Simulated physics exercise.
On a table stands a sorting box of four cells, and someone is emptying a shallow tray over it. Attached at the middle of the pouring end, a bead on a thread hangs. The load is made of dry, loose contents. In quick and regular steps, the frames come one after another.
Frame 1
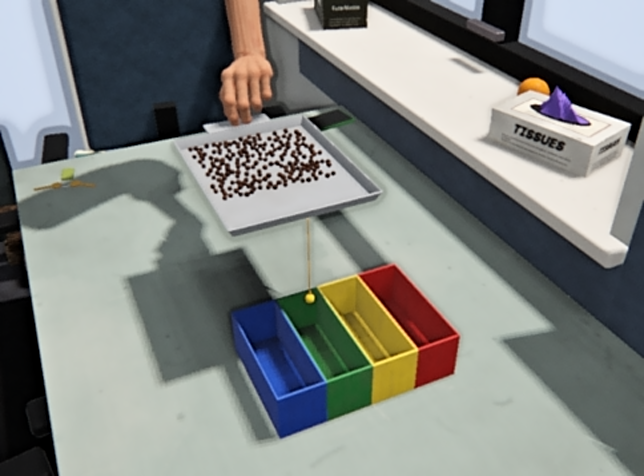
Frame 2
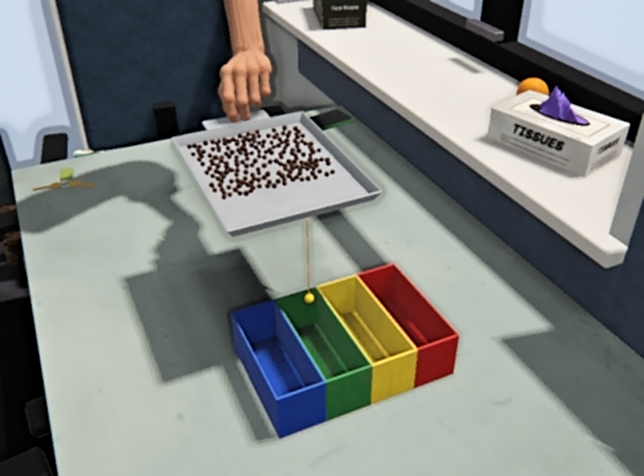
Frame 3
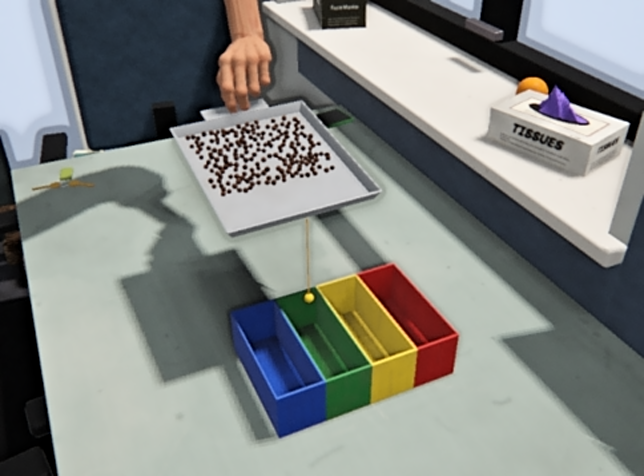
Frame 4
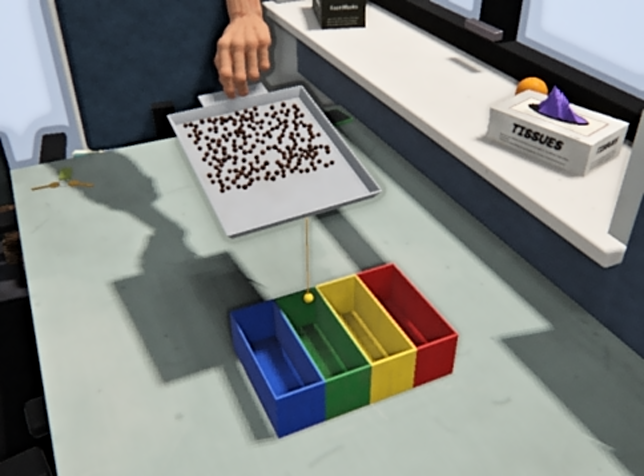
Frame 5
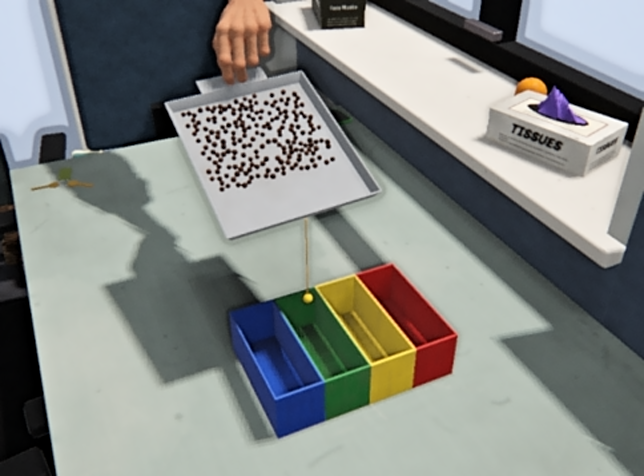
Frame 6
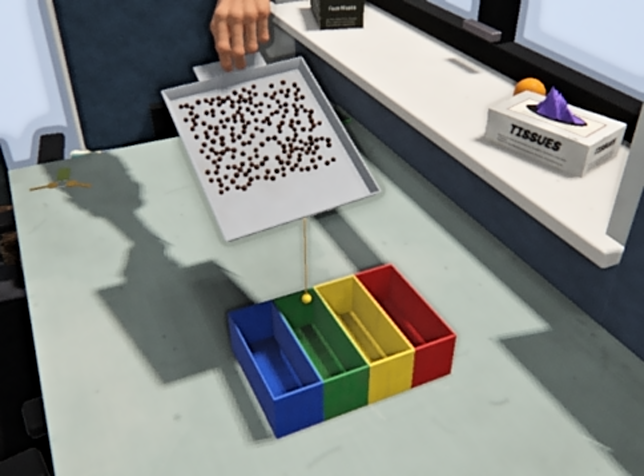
A hand raised the far end of a shallow gray tray of small dark berries, steadily tilting it toward a blue, green, yellow and red sorting box, while its near left corner dipped slightly.
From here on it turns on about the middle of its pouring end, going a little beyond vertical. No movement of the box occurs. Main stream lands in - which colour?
Blue cell.
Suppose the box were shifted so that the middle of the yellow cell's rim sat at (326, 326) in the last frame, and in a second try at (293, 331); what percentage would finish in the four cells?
Result, in turn: 100 %, 100 %.
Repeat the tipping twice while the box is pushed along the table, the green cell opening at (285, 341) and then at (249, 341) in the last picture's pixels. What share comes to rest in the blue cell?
Trial 1 around 40 percent, trial 2 around 0 percent.
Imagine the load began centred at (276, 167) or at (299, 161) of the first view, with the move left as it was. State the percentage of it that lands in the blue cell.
First try 50 %, second try 30 %.
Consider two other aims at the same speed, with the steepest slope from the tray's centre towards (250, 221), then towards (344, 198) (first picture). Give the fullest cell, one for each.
Try 1 - the blue one / try 2 - the red cell.
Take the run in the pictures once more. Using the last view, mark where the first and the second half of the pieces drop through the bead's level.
First around (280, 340), afterwards around (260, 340).
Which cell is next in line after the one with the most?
Rank 2: The green one.
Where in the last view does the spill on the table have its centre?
I'd put the middle at roughly (233, 448).
Just after the last frame, tray tipped steeply; roughly a quarter on the tray; about a tenth in the blue cell; about a tenth in the green cell; just a few in the yellow cell; roughly two thirds falling or outside the box.
A moment on, tray tipped past a quarter turn; roughly half in the blue cell; roughly a quarter in the green cell; about a tenth in the yellow cell; roughly a quarter falling or outside the box.
Further on, tray tipped past a quarter turn; roughly half in the blue cell; roughly a quarter in the green cell; about a tenth in the yellow cell; roughly a quarter falling or outside the box.
When it is over, tray tipped past a quarter turn; roughly half in the blue cell; roughly a quarter in the green cell; about a tenth in the yellow cell; not one in the red cell; roughly a quarter outside the box.
